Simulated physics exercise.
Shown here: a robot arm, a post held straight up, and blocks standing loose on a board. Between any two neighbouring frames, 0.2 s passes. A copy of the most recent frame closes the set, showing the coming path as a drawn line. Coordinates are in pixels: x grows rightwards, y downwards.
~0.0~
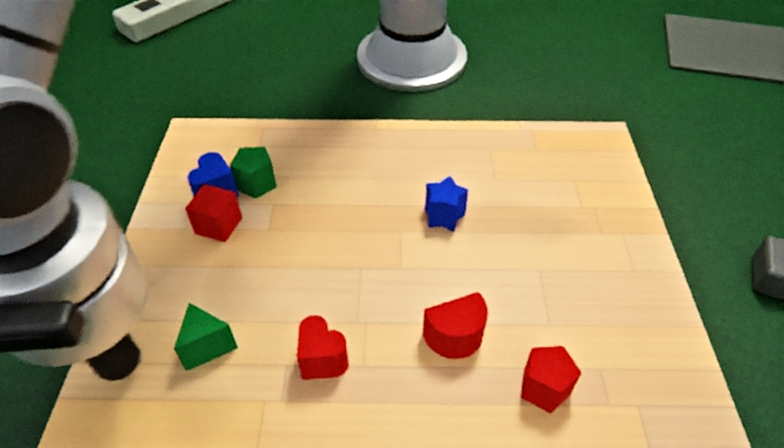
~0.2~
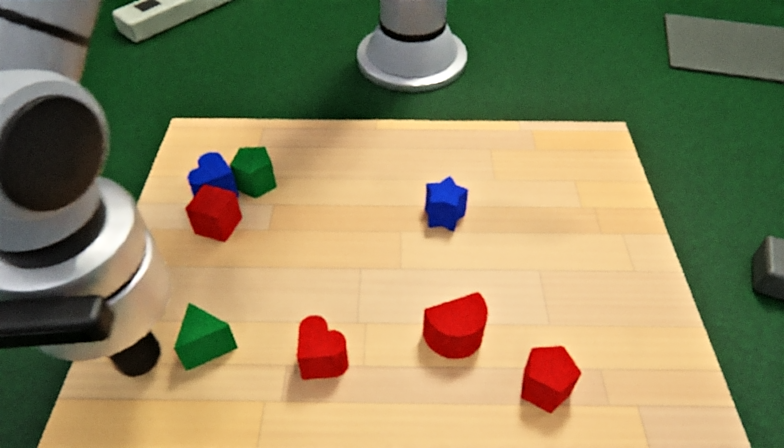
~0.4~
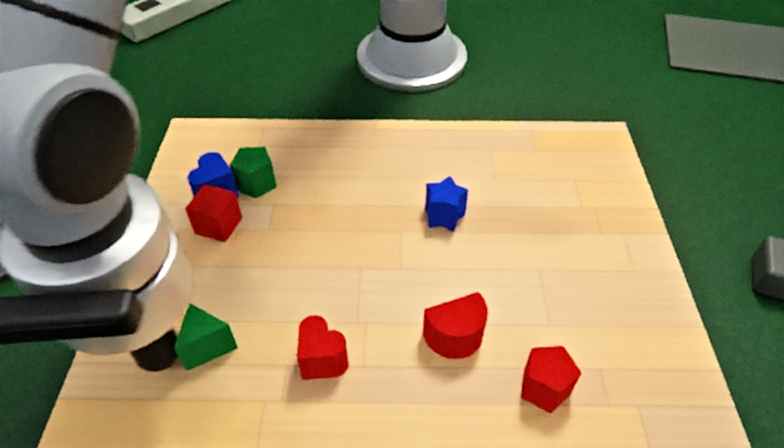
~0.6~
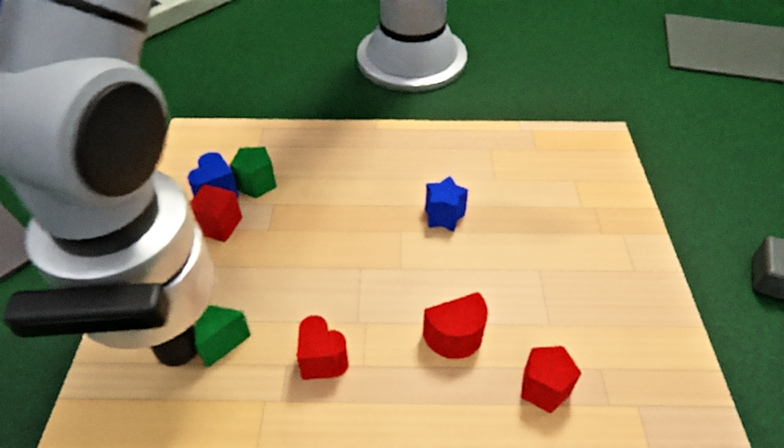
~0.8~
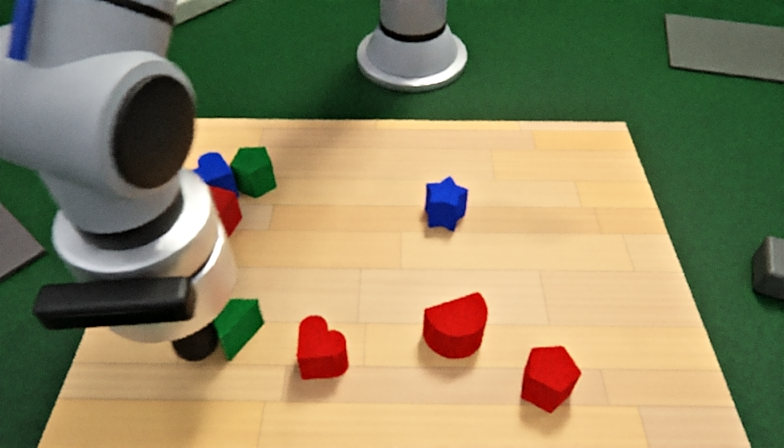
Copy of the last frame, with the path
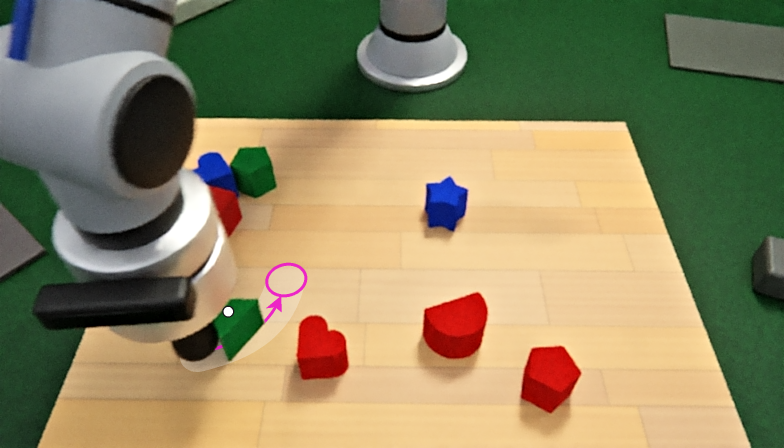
On a wooden board, a robot arm moves right and pushes a green triangular block.
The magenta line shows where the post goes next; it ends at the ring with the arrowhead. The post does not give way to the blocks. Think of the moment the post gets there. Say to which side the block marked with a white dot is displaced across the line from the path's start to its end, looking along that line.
The shift goes right.
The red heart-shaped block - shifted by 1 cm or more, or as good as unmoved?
It holds its position.
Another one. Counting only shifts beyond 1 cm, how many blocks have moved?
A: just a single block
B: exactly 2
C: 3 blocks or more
A
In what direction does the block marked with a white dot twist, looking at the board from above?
From above, the block marked with a white dot will be seen to turn clockwise.
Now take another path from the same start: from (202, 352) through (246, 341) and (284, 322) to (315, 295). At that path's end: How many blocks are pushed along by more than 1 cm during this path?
The count will be 1.
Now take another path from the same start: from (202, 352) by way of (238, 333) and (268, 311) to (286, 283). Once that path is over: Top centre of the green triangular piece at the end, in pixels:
If I read the scene right, the answer is (317, 254).
Drawn move, from (202, 352) via (243, 338) and (273, 311), ending at (286, 280); the dot is on the green triangular piece.
The first path, step by step. One third of the way, post (241, 328); green triangular piece (269, 294), turned 15° anticlockwise.
Two thirds of the way, post (271, 302); green triangular piece (301, 272).
At the end, post (284, 270); green triangular piece (316, 257), turned 30° clockwise; red heart-shaped block still.
